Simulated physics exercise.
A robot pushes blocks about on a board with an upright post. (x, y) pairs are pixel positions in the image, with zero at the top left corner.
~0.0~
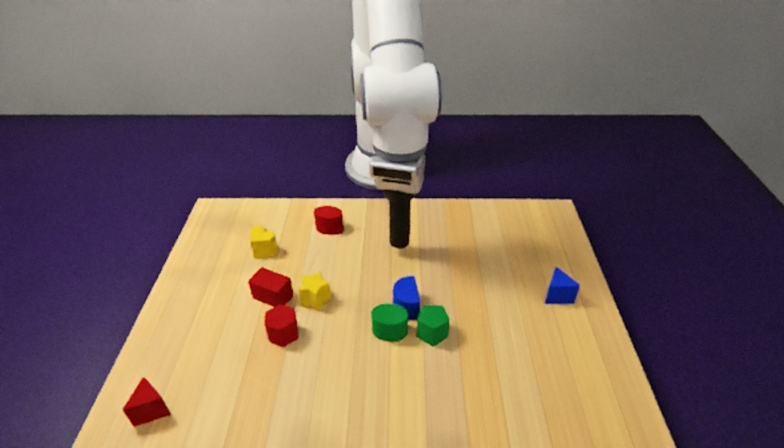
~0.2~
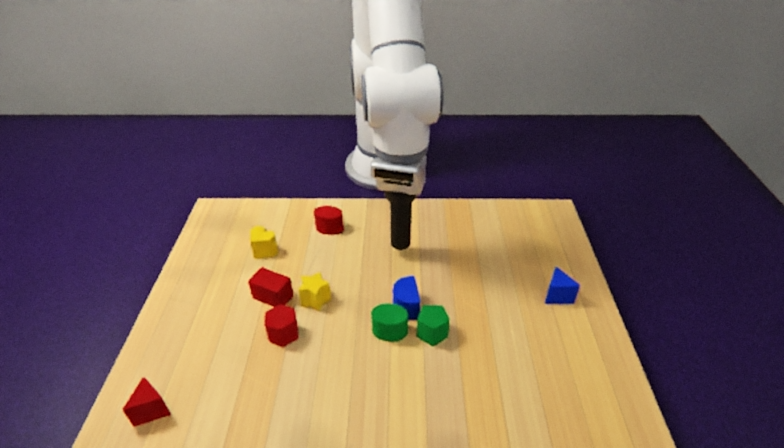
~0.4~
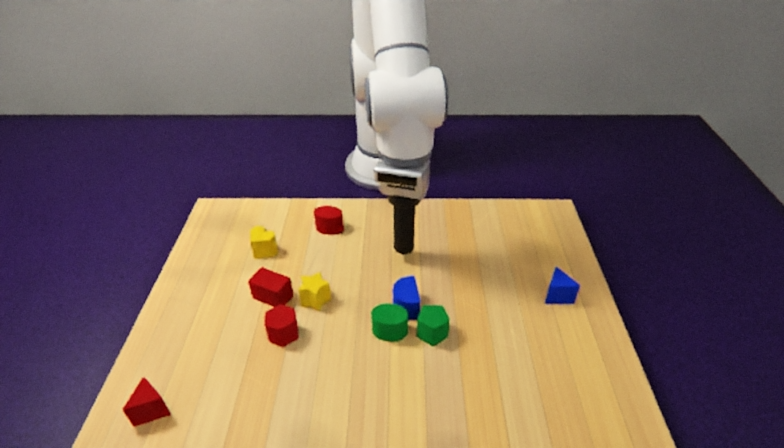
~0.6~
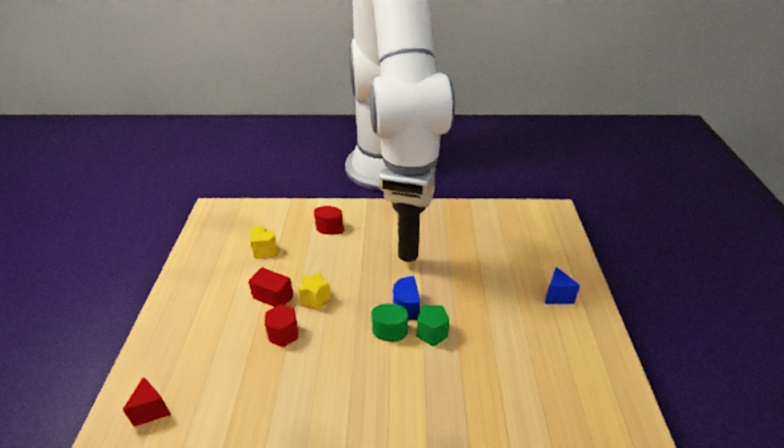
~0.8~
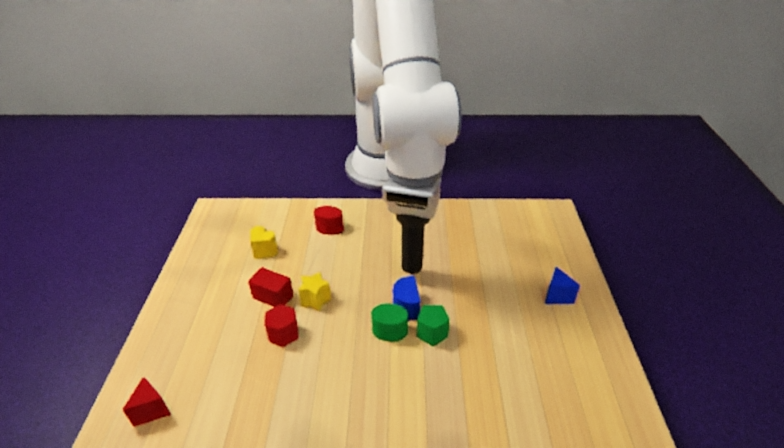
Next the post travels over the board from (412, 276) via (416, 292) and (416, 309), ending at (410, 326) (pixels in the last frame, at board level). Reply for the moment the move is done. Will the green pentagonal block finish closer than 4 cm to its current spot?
The answer is yes.
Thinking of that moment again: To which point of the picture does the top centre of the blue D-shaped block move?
That would be at about pixel (397, 333).
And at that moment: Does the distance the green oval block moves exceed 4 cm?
That would be a yes.
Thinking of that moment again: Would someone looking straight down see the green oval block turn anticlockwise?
My answer is no.
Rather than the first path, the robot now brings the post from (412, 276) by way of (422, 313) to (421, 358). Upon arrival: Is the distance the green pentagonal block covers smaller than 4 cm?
Short answer: No.
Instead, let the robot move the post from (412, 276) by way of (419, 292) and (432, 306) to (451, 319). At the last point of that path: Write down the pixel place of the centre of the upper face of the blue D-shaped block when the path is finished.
Final place: (411, 306).
On the path given first. Halfway along, post at (417, 292); green oval block at (383, 322), turned 25° clockwise; blue D-shaped block at (405, 305).
At the end, post at (410, 317); green oval block at (367, 336), turned 90° clockwise; blue D-shaped block at (397, 333), turned 15° clockwise; green pentagonal block at (435, 318).
